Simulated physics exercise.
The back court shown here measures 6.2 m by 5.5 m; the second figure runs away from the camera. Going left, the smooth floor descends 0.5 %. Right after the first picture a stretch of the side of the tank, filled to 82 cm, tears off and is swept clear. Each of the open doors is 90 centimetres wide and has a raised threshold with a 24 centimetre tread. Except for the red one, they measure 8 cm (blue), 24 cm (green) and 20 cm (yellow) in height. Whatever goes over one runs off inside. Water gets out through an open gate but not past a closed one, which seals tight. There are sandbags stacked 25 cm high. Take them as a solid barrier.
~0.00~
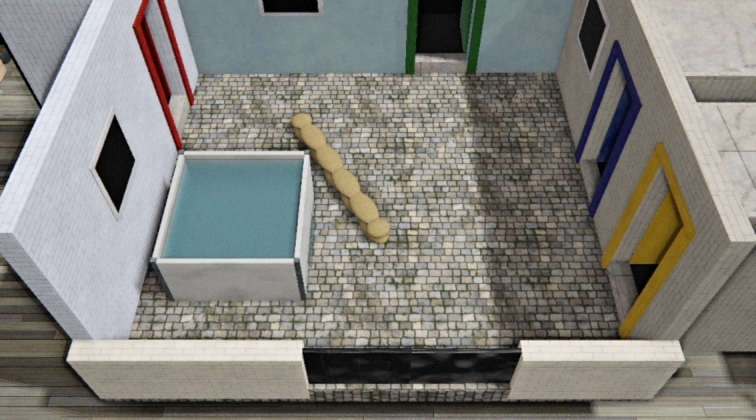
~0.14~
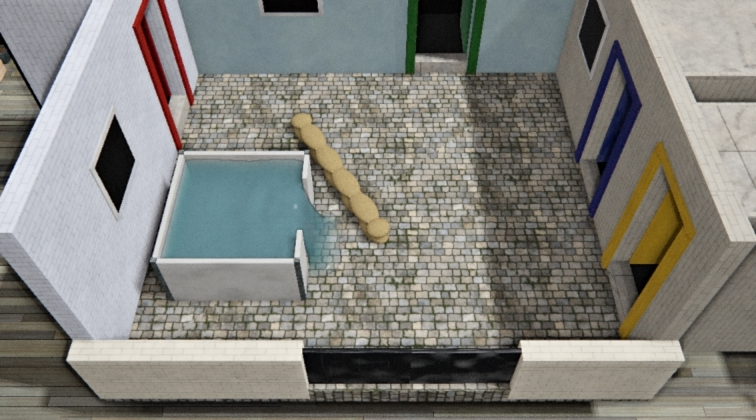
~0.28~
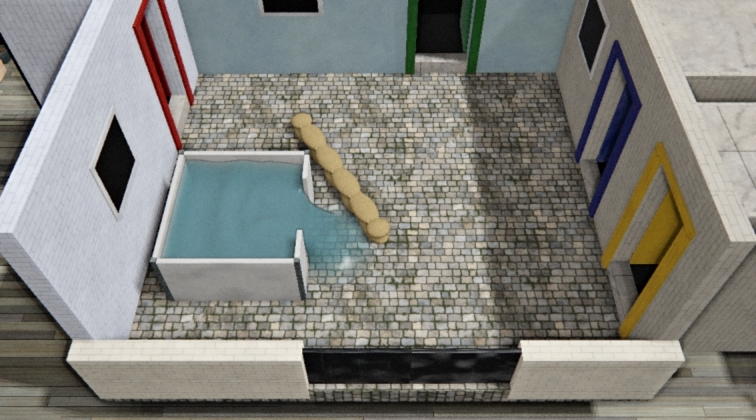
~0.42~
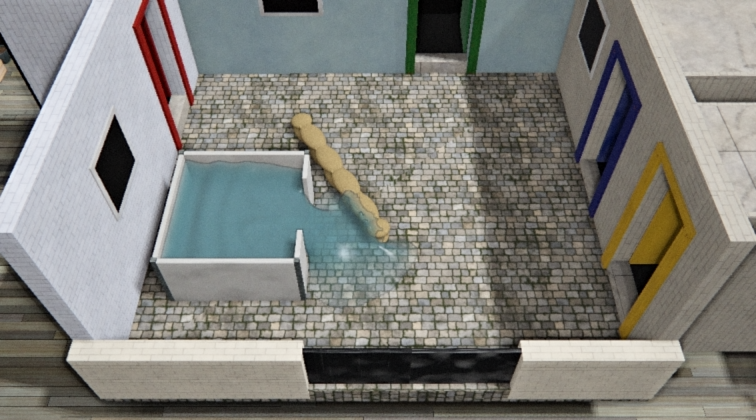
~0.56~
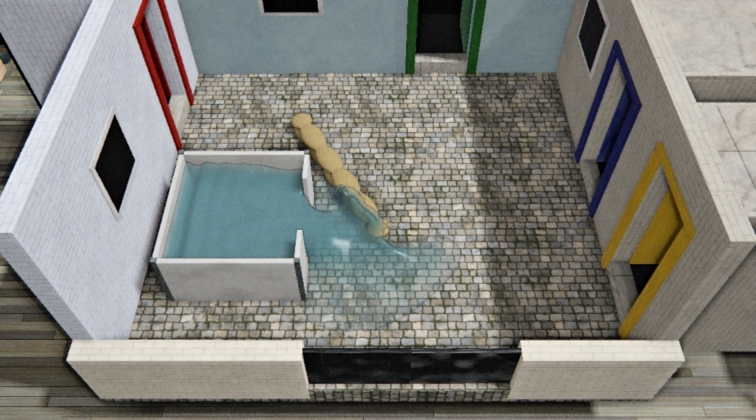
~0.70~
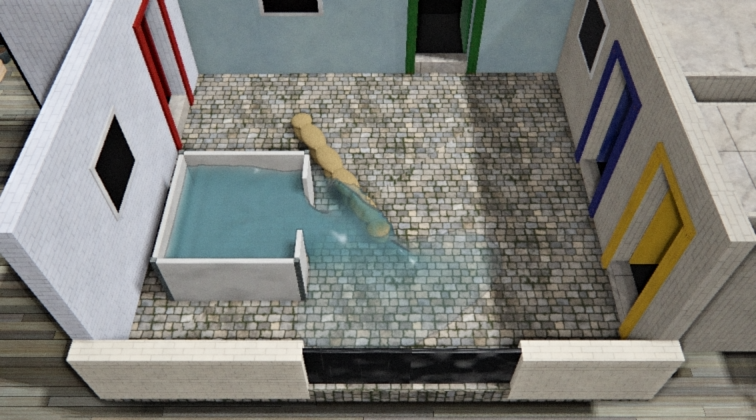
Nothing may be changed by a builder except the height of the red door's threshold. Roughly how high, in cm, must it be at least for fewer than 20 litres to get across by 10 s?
Roughly 7 cm is just enough.
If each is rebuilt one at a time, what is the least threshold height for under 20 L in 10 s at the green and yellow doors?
About 8.5 cm at green and 20 cm at yellow.
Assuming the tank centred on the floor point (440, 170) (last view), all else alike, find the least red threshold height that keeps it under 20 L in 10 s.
It must be around 7.0 cm tall.
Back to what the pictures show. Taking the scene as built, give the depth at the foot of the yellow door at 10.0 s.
The depth there is around 5.5 cm.
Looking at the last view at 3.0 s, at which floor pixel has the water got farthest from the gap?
Pixel close to (562, 112).
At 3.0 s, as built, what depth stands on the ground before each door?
Door by door, in centimetres - blue 12, red 8, green 2, yellow 20.
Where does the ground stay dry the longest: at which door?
Door: Green.
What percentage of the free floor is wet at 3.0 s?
Roughly 60 percent of the floor is wet.
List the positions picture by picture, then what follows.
The first picture shows still water, 82 cm deep, in the tank at (236, 207); the red door at (169, 77) is dry.
In the second picture, water pours out at (304, 230) and has run 0.4 m, to (335, 259); about 10 cm deep outside, 82 cm at the back.
In the third picture, the front is at (370, 252), 0.9 m from the gap at (304, 232); 0.8 m2 of floor is wet, 82 cm left at the back.
In the fourth picture, the front is at (410, 259), 1.4 m from the gap at (304, 232); 1.6 m2 of floor is wet, 76 cm left at the back.
In the fifth picture, the front is at (453, 255), 2.0 m from the gap at (304, 233); 2.6 m2 of floor is wet, 69 cm left at the back.
In the sixth picture, the front is at (495, 270), 2.6 m from the gap at (304, 232); 3.9 m2 of floor is wet, 71 cm left at the back; the red door at (169, 77), 3.2 m from the gap, is still 2.4 m from the nearest water.
After 1.4 s water covers 40 % of the floor, deepest (49 cm) near (362, 238); it has not reached the red door.
After 3.0 s water covers 60 % of the floor, deepest (34 cm) near (349, 227); 8 cm at the red door, 0 litres in over its 26 cm threshold.
After 10.0 s water covers 95 % of the floor, deepest (14 cm) near (206, 189); 13 cm at the red door, 0 litres in over its 26 cm threshold.
At the red door as built, the water arrived by 2.2 s and peaked near 14 cm at 9.4 s.
Run again over the same 10 s with other heights there, 27 litres in over 6.5 cm, 11 litres over 8.5 cm. The limit of 20 litres is kept from about 7 cm up.
